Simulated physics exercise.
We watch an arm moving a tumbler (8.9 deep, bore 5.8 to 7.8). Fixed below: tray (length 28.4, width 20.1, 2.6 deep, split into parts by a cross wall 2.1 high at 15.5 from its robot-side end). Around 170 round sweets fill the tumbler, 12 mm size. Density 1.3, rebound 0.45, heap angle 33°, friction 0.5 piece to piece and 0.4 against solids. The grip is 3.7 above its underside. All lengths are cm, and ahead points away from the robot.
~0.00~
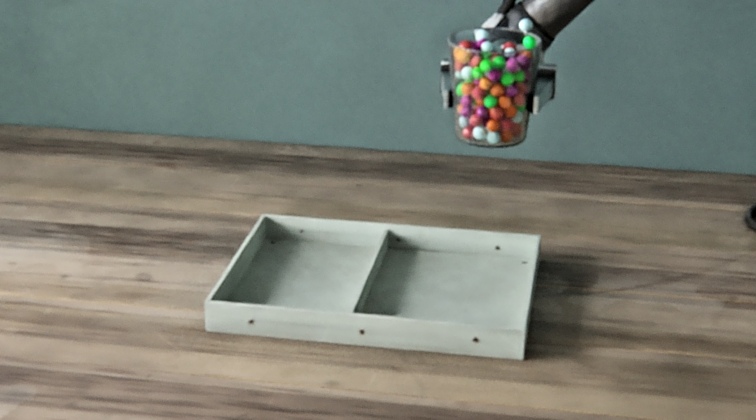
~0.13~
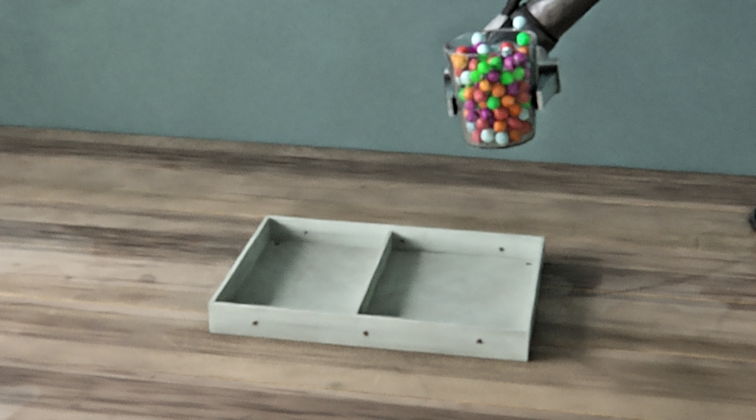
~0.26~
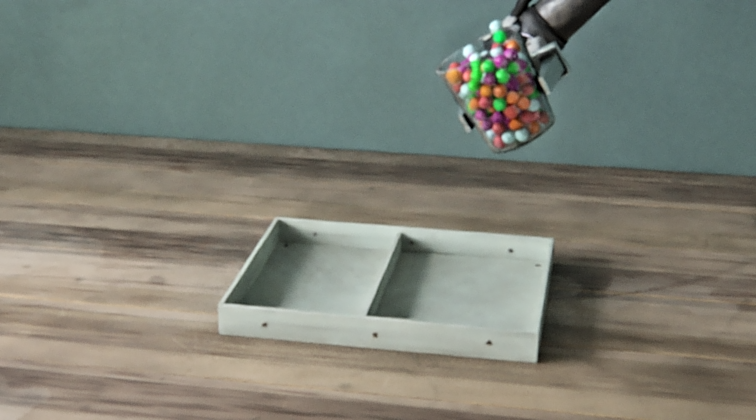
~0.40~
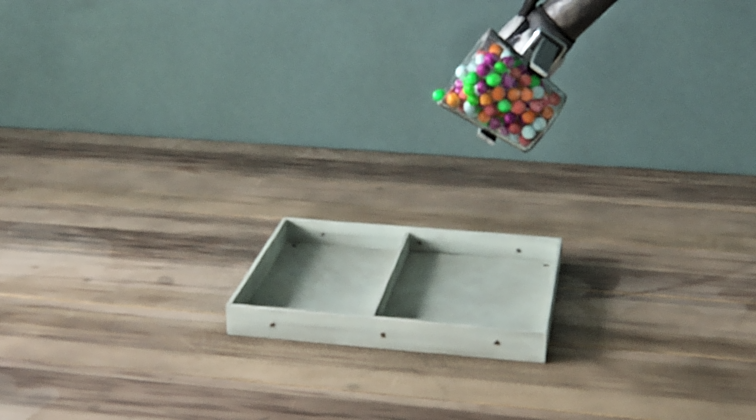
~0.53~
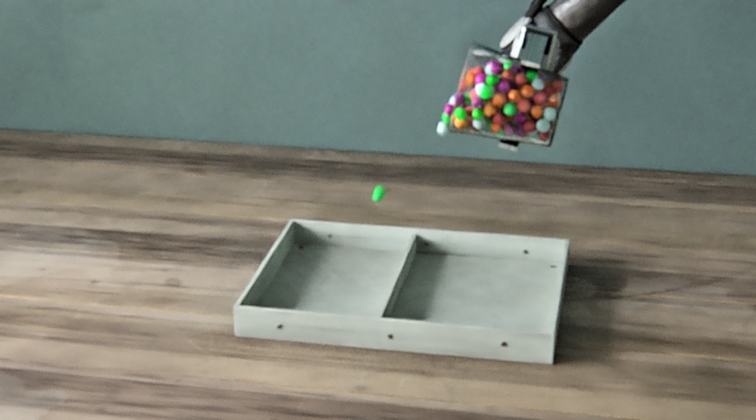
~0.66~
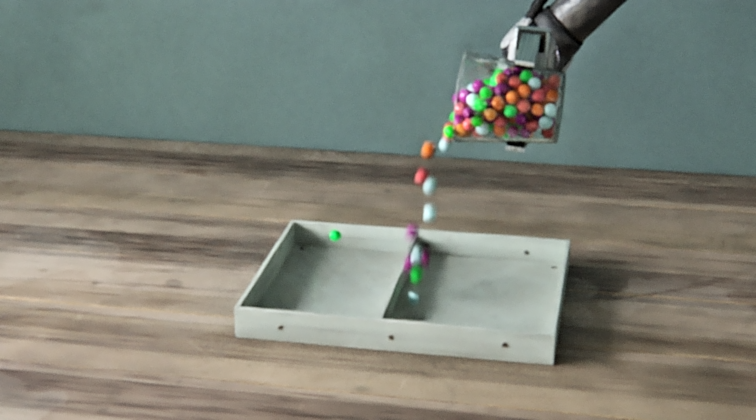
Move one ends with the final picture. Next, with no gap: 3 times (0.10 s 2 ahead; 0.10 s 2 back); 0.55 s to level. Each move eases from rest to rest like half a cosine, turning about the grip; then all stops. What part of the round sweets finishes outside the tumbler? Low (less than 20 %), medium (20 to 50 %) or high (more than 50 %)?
Outside the tumbler the share is high, more than 50 %.
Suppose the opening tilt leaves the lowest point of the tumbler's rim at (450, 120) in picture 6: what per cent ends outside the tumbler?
About 45 per cent.
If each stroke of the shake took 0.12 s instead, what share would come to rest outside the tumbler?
In that case some 70 per cent.
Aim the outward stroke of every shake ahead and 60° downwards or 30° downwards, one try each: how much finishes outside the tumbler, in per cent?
About 45 and 60 per cent.
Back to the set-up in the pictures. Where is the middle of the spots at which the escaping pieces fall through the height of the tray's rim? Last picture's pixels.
Around (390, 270).
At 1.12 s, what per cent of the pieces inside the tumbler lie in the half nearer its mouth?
Some 60 per cent.
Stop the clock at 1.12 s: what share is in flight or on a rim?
About 14 per cent.
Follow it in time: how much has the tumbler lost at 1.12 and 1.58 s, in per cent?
About 60, 75.
After 1.12 s, tilted 86° forward, highest piece 20 above the table; 64 in the tumbler, 51 in the far-side part, 29 in the robot-side part, 23 in flight or on a rim.
After 1.58 s, tilted 32° forward, highest piece 23 above the table; 68 in the far-side part, 58 in the robot-side part, 40 in the tumbler, 1 in flight or on a rim.
After 2.01 s, level, highest piece 22 above the table; 69 in the far-side part, 58 in the robot-side part, 40 in the tumbler.
After 3.06 s, level, highest piece 22 above the table; 69 in the far-side part, 58 in the robot-side part, 40 in the tumbler.
At rest, 69 in the far-side part, 58 in the robot-side part, 40 in the tumbler. That is 76 % outside the tumbler.
